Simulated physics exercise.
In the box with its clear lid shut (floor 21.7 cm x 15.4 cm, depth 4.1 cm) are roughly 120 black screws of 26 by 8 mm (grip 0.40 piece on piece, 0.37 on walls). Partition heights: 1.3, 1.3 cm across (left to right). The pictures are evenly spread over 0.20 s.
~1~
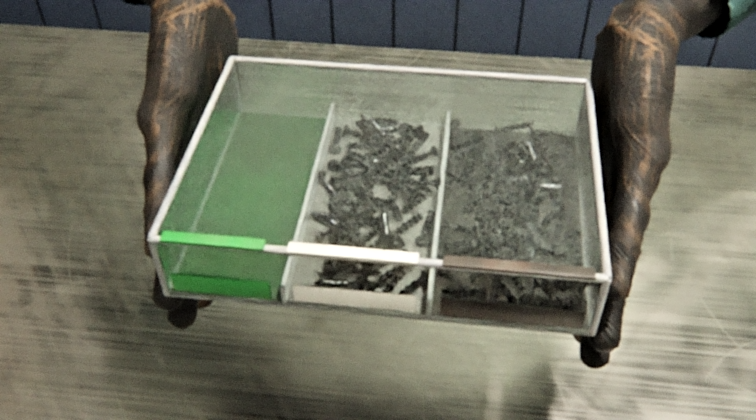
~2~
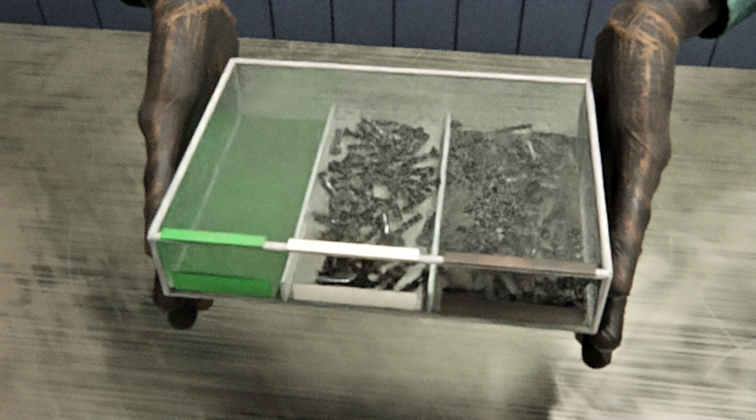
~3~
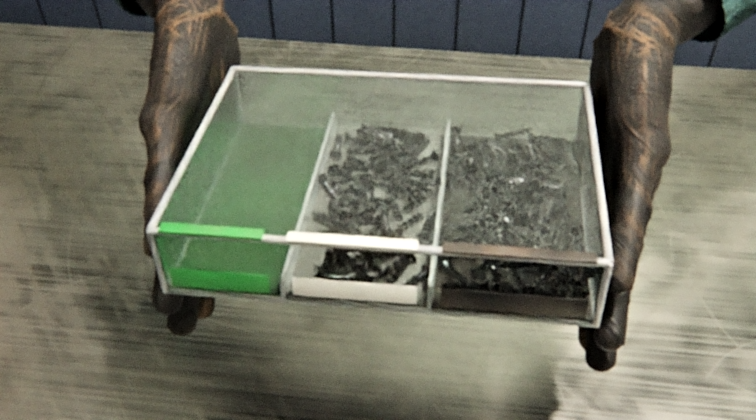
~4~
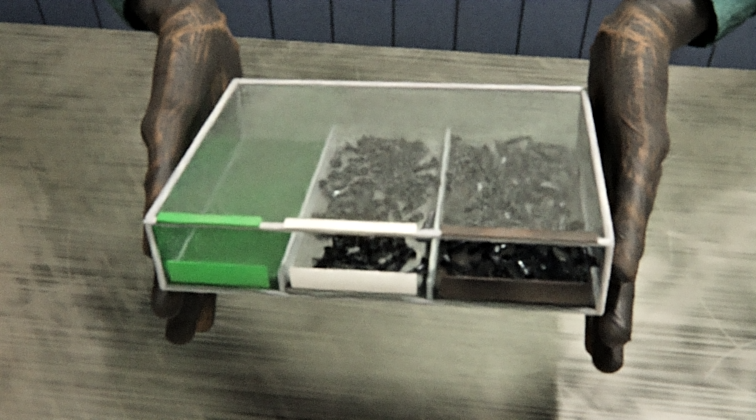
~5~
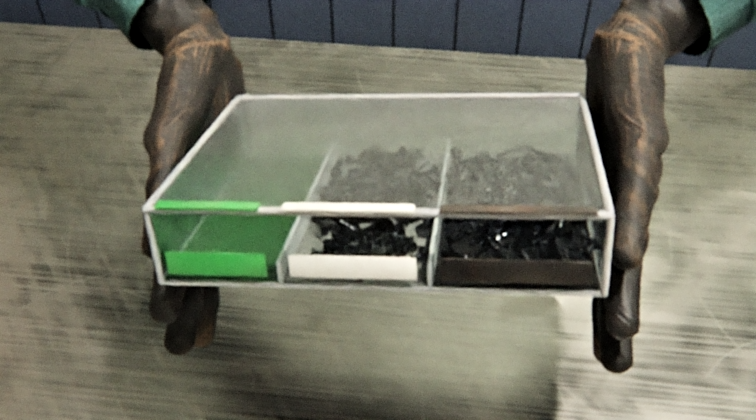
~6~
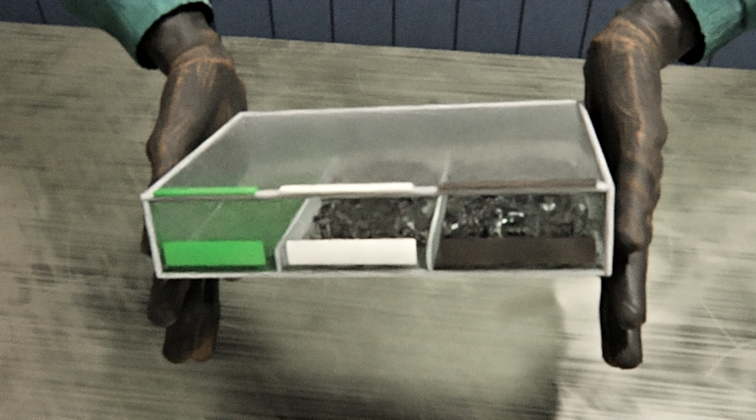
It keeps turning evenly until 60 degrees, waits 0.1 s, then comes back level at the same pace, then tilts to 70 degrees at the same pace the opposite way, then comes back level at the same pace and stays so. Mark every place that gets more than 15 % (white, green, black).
White above, green below, black above.
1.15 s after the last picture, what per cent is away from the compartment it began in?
Some 5 per cent.
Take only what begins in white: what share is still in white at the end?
Roughly 80 per cent.
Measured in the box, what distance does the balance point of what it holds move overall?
Roughly 5.5 cm.
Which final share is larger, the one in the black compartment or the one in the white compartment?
More ends in the black compartment.
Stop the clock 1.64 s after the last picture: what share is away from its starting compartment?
About 10 per cent.
Then, 0.63 s after the last picture, tilt 29 degrees; white 50 %, green 5 %, black 50 %; middle of all pieces near (437, 169).
Then, 1.15 s after the last picture, tilt 38 degrees; white 50 %, green 5 %, black 50 %; middle of all pieces near (441, 125).
Then, 1.64 s after the last picture, tilt 41 degrees; white 40 %, green 5 %, black 55 %; middle of all pieces near (439, 293).
Then, 2.10 s after the last picture, tilt 0 degrees; white 40 %, green 5 %, black 55 %; middle of all pieces near (449, 268).
In the end, white 40 %, green 5 %, black 55 %.
